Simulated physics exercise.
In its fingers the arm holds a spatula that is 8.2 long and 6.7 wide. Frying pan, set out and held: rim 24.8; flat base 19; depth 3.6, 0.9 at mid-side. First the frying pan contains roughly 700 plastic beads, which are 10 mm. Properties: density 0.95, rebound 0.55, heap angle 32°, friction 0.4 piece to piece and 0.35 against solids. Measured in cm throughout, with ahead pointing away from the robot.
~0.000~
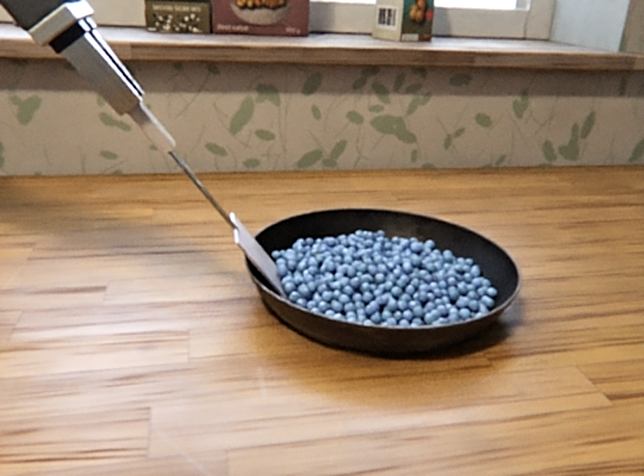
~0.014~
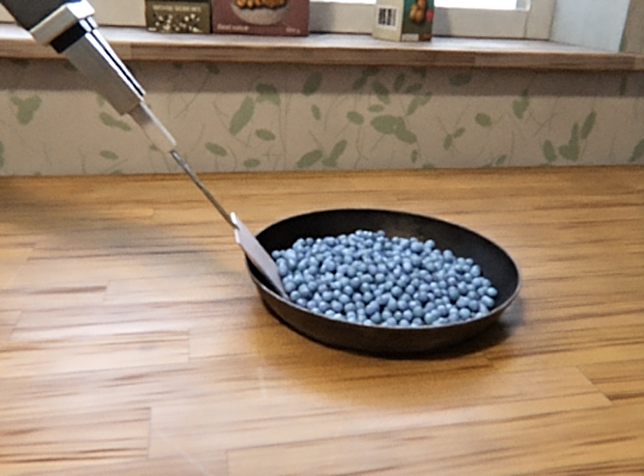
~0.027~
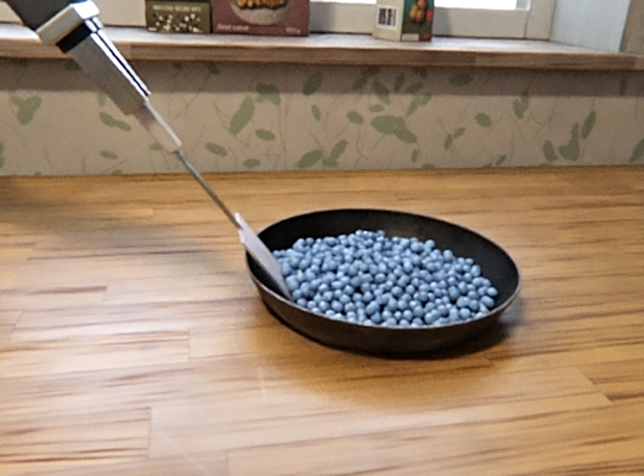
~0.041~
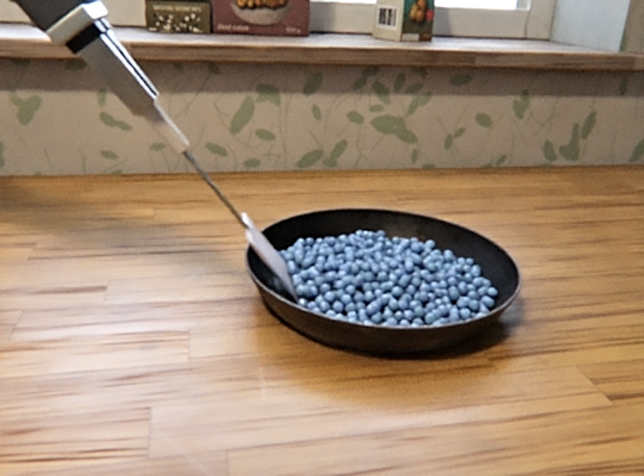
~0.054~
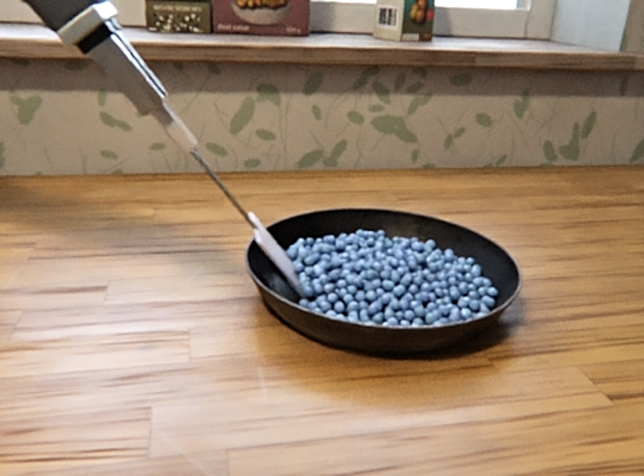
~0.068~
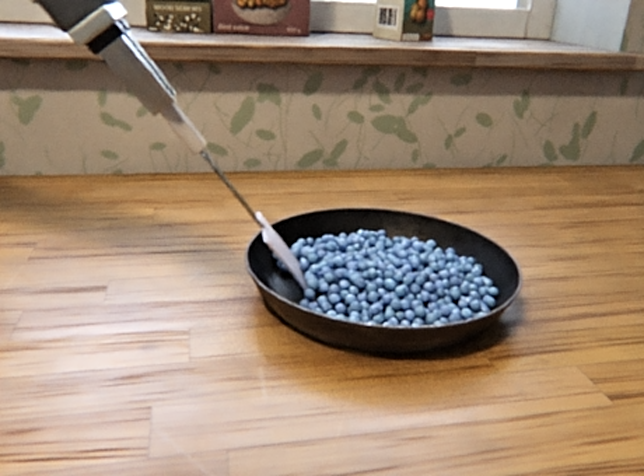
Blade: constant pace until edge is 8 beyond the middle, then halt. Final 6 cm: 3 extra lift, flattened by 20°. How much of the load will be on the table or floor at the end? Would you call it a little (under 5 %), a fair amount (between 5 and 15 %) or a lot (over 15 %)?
A little, under 5 %.
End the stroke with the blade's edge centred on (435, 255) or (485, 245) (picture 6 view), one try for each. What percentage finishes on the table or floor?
I'd say roughly 0 per cent, then roughly 15 per cent.
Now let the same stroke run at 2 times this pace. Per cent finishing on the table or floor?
Roughly 15 per cent.
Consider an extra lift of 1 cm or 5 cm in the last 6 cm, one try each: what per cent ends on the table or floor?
You'd get some 0 per cent with the first setting and some 5 per cent with the second.
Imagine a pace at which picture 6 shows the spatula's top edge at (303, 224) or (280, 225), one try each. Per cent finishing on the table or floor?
Respectively, around 20 and 10 per cent.
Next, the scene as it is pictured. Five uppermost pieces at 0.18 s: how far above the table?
I'd say close to 4 cm on average.
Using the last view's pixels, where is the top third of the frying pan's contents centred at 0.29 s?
Centre: Roughly (438, 262) in the last picture.
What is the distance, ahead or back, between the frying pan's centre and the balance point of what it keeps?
Ahead of centre, roughly 3.5 centimetres.
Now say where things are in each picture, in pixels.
In the first picture, spatula top edge at (234, 227), sloping 54°; upper third of the load around (372, 272), from x 275 to 490, top at y 235; 702 in the frying pan.
In the second picture, spatula top edge at (235, 227), sloping 54°; upper third of the load around (371, 272), from x 275 to 490, top at y 235.
In the third picture, spatula top edge at (239, 227), sloping 54°; upper third of the load around (369, 273), from x 275 to 490, top at y 235.
In the fourth picture, spatula top edge at (246, 227), sloping 54°; upper third of the load around (369, 272), from x 275 to 490, top at y 235.
In the fifth picture, spatula top edge at (254, 226), sloping 54°; upper third of the load around (370, 272), from x 275 to 490, top at y 235.
In the sixth picture, spatula top edge at (262, 226), sloping 54°; upper third of the load around (371, 271), from x 275 to 495, top at y 235; 702 in the frying pan.
After 0.18 s, sloping 54°, highest piece 5 above the table; 702 in the frying pan.
After 0.29 s, sloping 46°, highest piece 5 above the table; 702 in the frying pan.
After 0.54 s, sloping 34°, highest piece 5 above the table; 687 in the frying pan, 14 on the table or floor, 1 on the blade or in flight.
After 1.59 s, sloping 34°, highest piece 5 above the table; 687 in the frying pan, 15 on the table or floor.
At rest, 687 in the frying pan, 15 on the table or floor. That is 2 % on the table or floor.
